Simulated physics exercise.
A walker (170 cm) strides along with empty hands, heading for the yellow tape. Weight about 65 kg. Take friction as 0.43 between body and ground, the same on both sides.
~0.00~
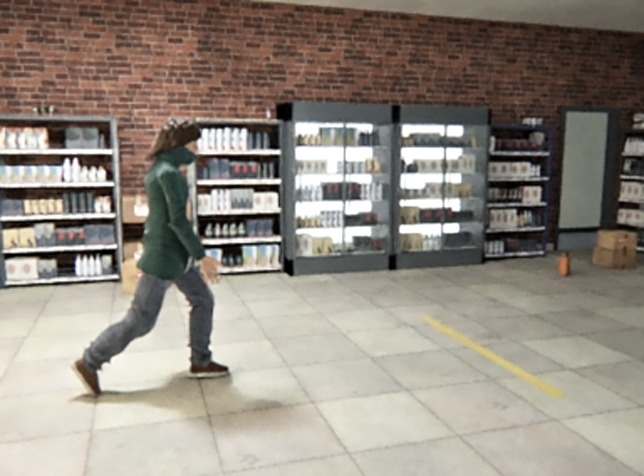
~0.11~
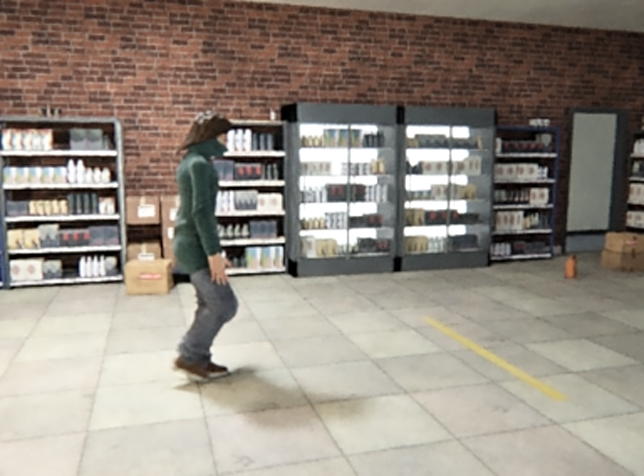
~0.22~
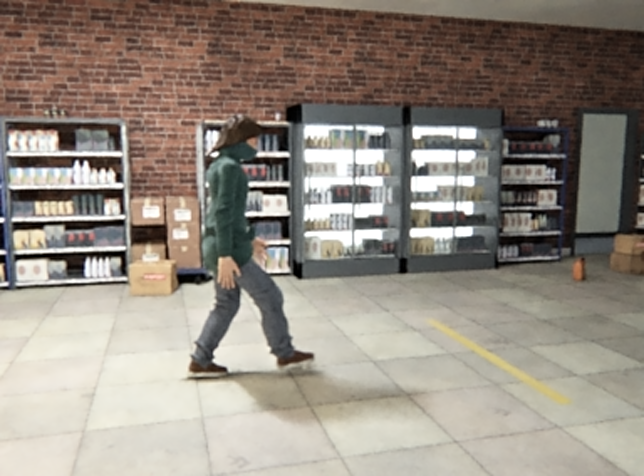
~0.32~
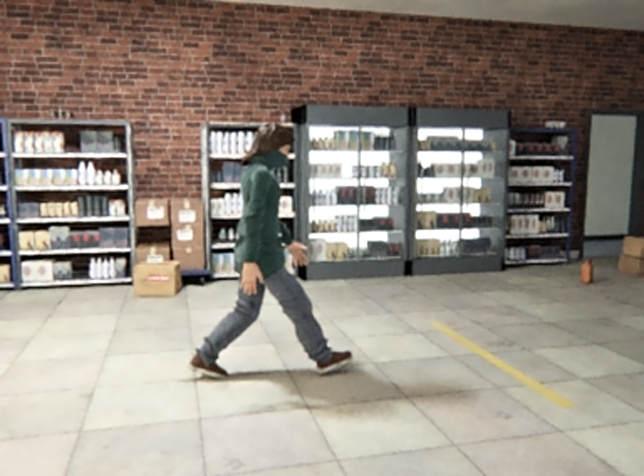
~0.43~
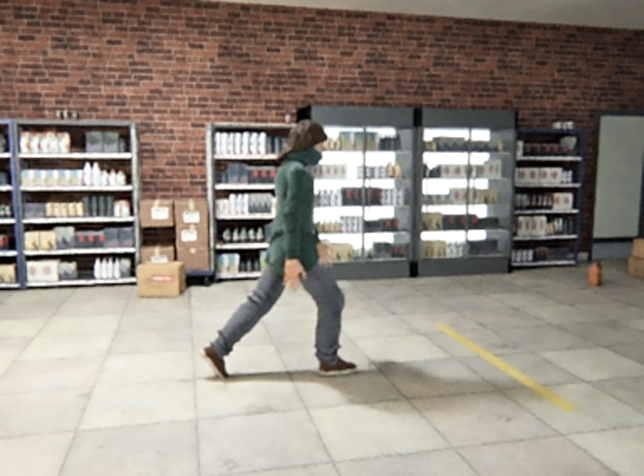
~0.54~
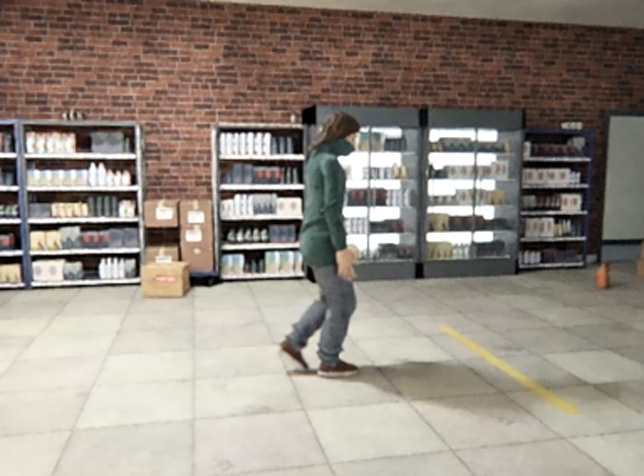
A shop-like room with a red brick wall and pale tiled floor is seen from across the floor, in side view of a walker. Stocked shelves, cardboard boxes and two lit glass cabinets line the wall, with a yellow strip on the floor at right. The walker, in a green top, grey trousers and brown shoes, strides rightward, empty hands swinging slightly, as the view shifts slightly left.
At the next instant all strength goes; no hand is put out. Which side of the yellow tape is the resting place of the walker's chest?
The walker's chest passes the yellow tape.
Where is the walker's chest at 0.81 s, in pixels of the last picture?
At about (394, 225).
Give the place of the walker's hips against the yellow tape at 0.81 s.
About 70 cm short of it.
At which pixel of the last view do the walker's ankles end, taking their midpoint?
At about (532, 355).
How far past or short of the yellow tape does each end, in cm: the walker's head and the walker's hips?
Walker's head 70 past, walker's hips 10 past.
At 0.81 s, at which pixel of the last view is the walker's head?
At about (402, 185).
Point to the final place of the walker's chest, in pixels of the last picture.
Around (532, 325).
After 0.81 s the walker's chest is 74 cm short of the yellow tape, near (394, 225) in the last picture's view; the walker's hips 70 cm short of the yellow tape.
After 1.06 s the walker's chest is 13 cm short of the yellow tape, near (471, 299) in the last picture's view; the walker's hips 16 cm short of the yellow tape.
After 1.36 s the walker's chest is 33 cm past the yellow tape, near (521, 322) in the last picture's view.
Final state at 3.4 s, walker's hips cross the yellow tape; walker's head crosses the yellow tape; walker's chest crosses the yellow tape.
